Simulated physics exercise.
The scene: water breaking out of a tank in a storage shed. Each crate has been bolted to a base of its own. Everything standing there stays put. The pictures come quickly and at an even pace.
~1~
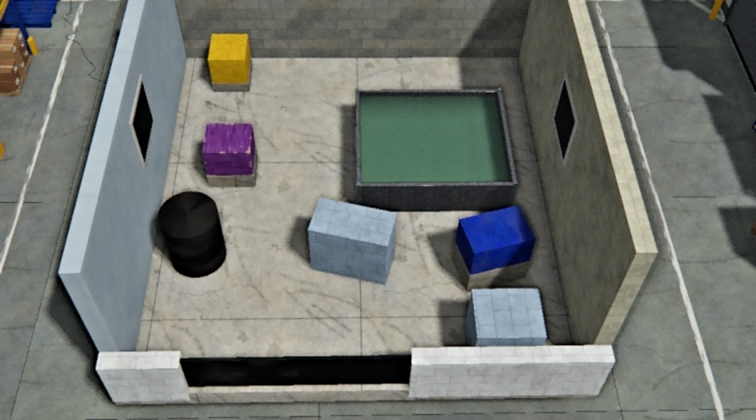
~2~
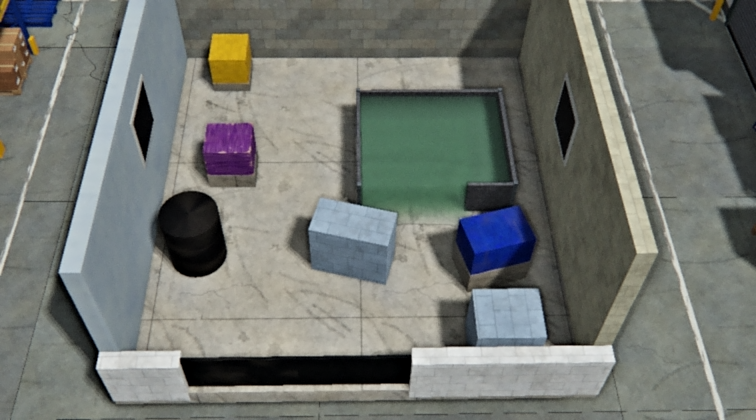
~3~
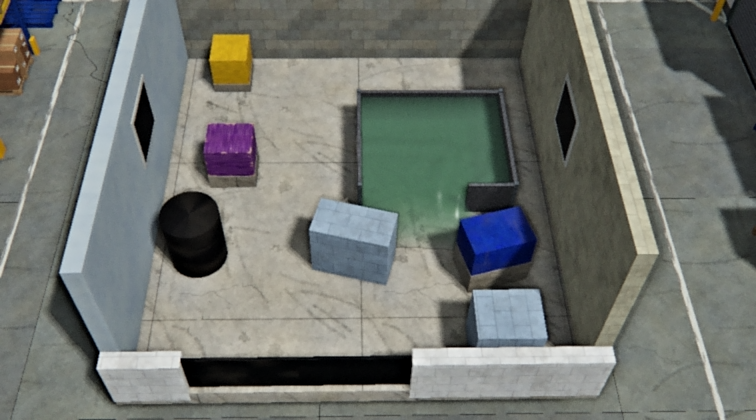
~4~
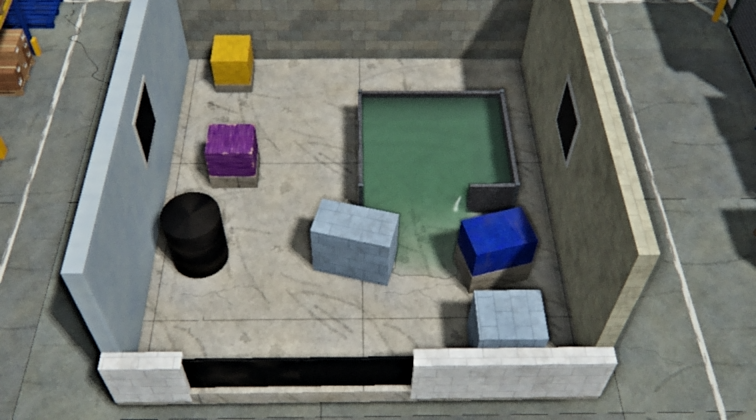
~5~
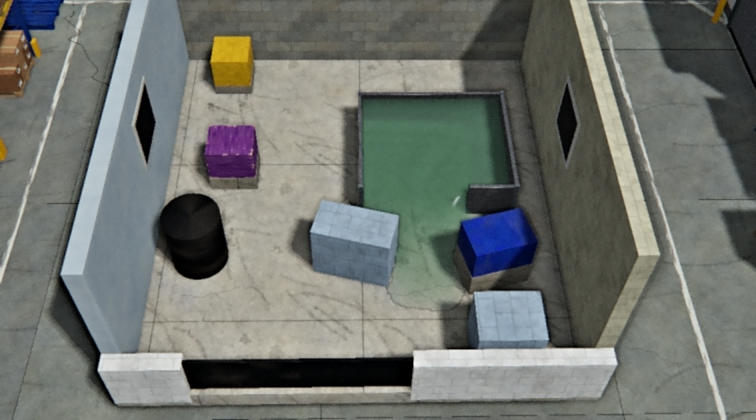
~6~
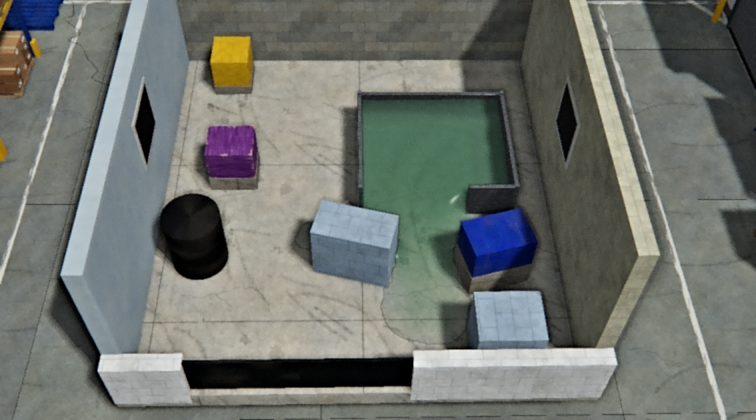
In a storage shed, green water pouring through a gap in a tank's front wall and spreading between pale and blue blocks.
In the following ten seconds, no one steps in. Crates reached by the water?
As I see it, the purple crate will be spared. The yellow crate will be spared. The blue crate will be spared.
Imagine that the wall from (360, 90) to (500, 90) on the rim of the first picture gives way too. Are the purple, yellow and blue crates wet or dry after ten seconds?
Then the purple crate is untouched, the yellow crate gets flooded and the blue crate is untouched.
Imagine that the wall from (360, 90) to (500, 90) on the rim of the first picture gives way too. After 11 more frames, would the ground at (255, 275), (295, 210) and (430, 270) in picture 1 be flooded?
Taking them in turn, I get left untouched, then left untouched, then left untouched.
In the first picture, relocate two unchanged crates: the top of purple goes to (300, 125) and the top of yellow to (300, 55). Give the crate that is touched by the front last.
Yellow one.
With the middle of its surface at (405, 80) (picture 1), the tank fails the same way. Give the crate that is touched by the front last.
It is the one in yellow.
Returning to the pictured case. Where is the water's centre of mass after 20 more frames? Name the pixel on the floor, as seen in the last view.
Centre: Close to (386, 231).
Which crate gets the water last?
I'd name the yellow crate.
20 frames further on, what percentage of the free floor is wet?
That should be about 70 %.
A moment on, water covers 20 % of the floor; the purple crate not reached, the yellow crate not reached, the blue crate water round its plinth.
Next, water covers 40 % of the floor; the purple crate water round its plinth, the yellow crate not reached, the blue crate water round its plinth.
Then, water covers 70 % of the floor; the purple crate water round its plinth, the yellow crate water round its plinth, the blue crate water round its plinth.
Later, water covers 85 % of the floor; the purple crate water round its plinth, the yellow crate water round its plinth, the blue crate water round its plinth.
In the end, water covers 100 % of the floor; the purple crate stayed above the water, the yellow crate stayed above the water, the blue crate stayed above the water.
